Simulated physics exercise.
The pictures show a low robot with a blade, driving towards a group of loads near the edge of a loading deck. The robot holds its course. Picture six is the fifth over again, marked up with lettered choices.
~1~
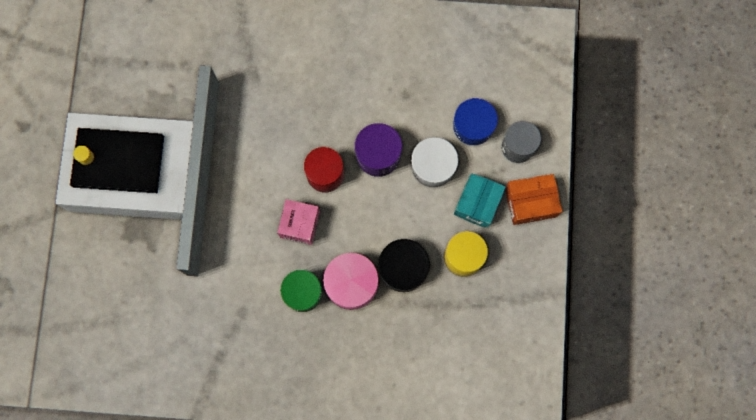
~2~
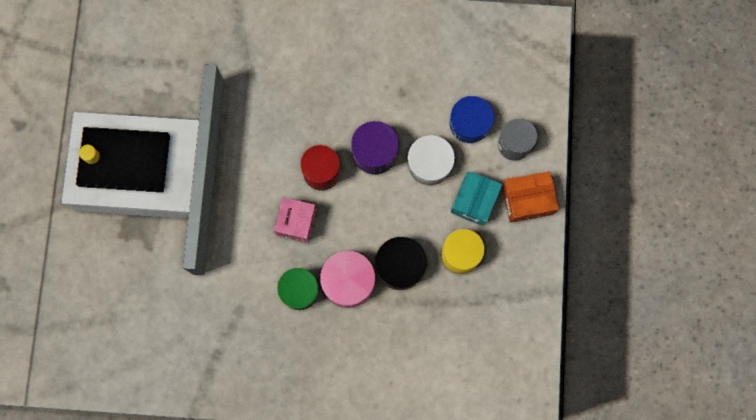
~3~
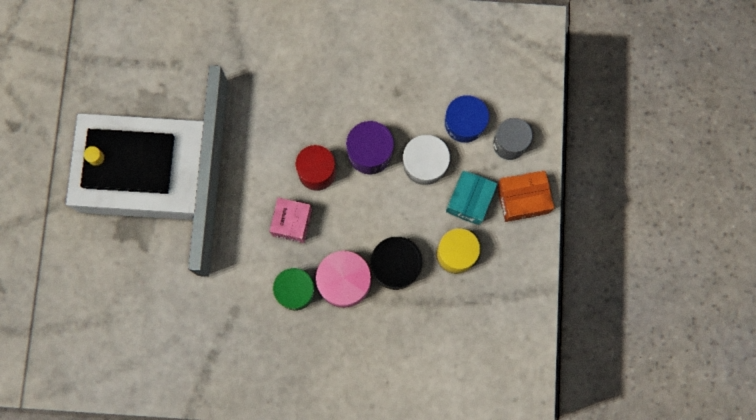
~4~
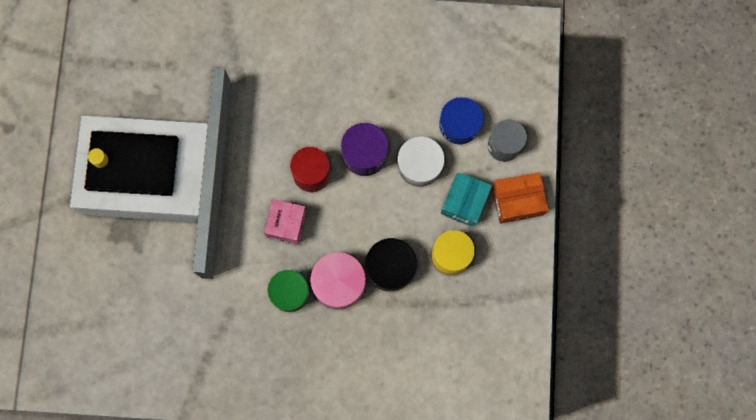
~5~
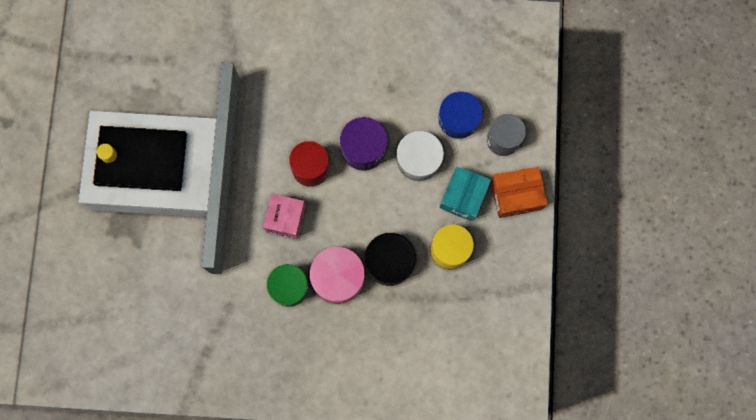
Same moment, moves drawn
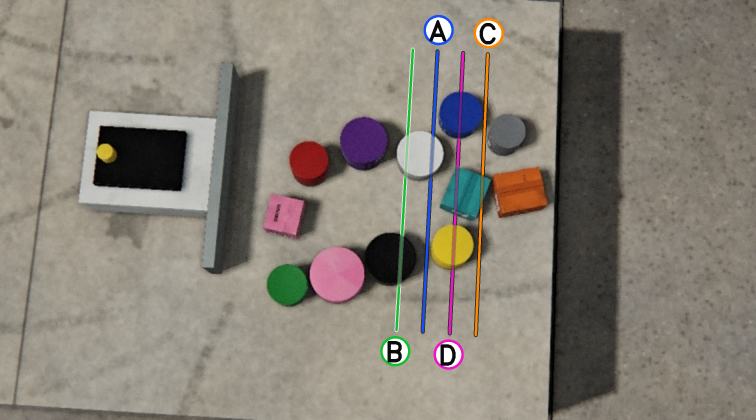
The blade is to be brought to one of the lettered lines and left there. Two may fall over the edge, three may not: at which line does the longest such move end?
It can go as far as C.
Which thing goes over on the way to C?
The orange parcel.
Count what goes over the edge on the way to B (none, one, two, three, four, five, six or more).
In all, none.
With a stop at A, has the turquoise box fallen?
No.
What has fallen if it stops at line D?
The orange parcel.
On the marked copy, A at (430, 188); B at (405, 186); C at (482, 191); D at (457, 189).
With C. Early on, robot (244, 165); green pail (303, 298); pink canister (346, 281).
Further on, robot (339, 171); turquoise box (478, 203); white pail (478, 159).
At the end, robot (411, 175); orange parcel over the edge; grey pail (549, 128); one fallen.
As for the rest, A is within the limit but short; B is within the limit but short; D is within the limit but short.
